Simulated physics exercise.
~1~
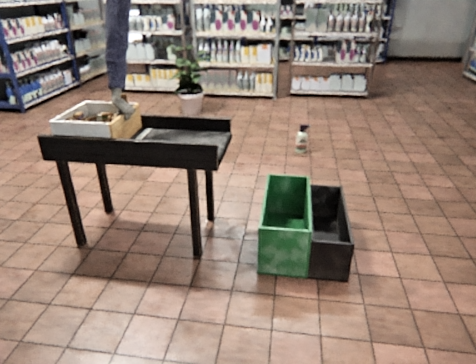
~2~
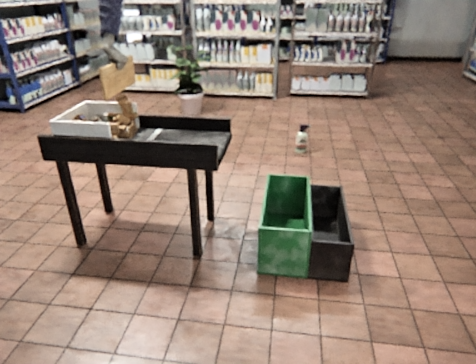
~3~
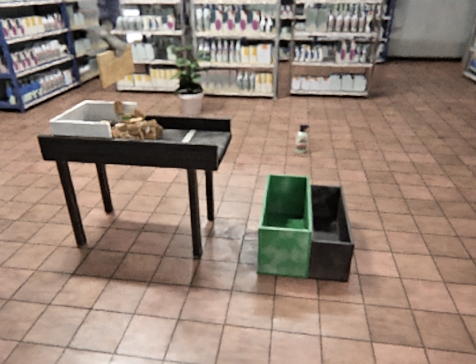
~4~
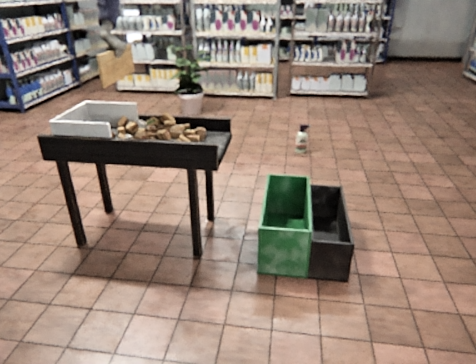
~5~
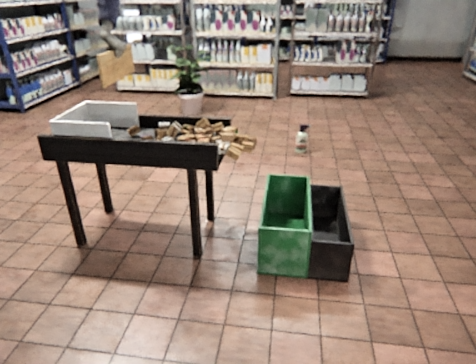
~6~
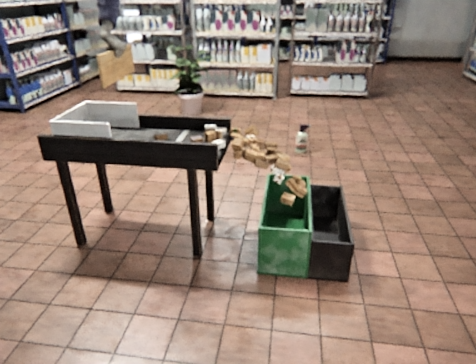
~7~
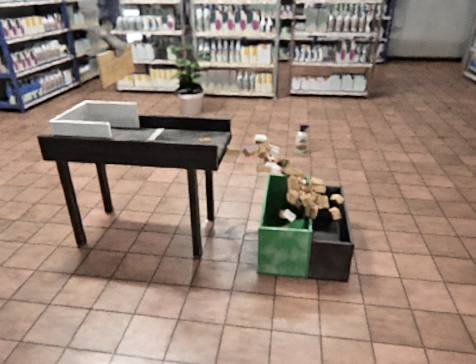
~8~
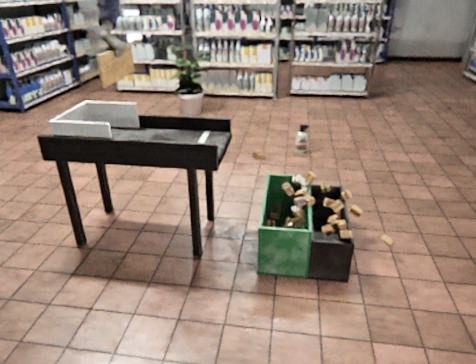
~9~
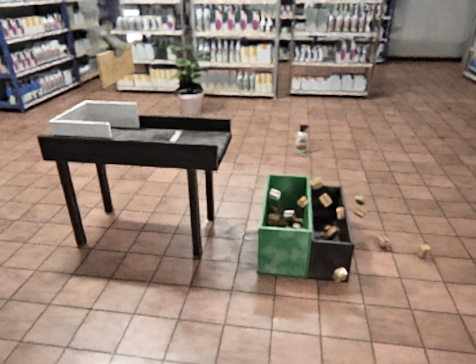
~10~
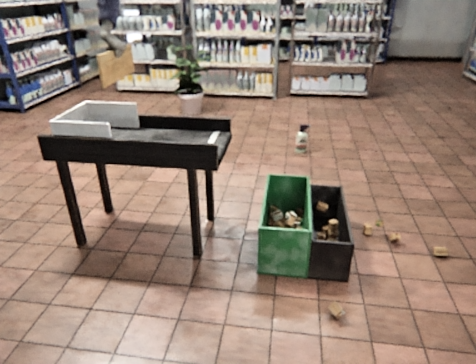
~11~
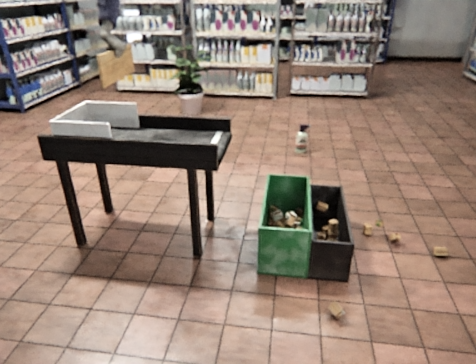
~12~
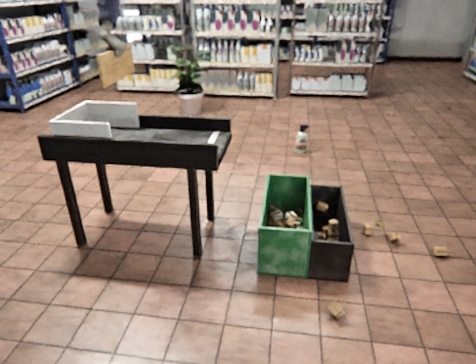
Black belt table carrying small tan blocks from a white pen, flinging them into green and black boxes, some scattering on tiles.
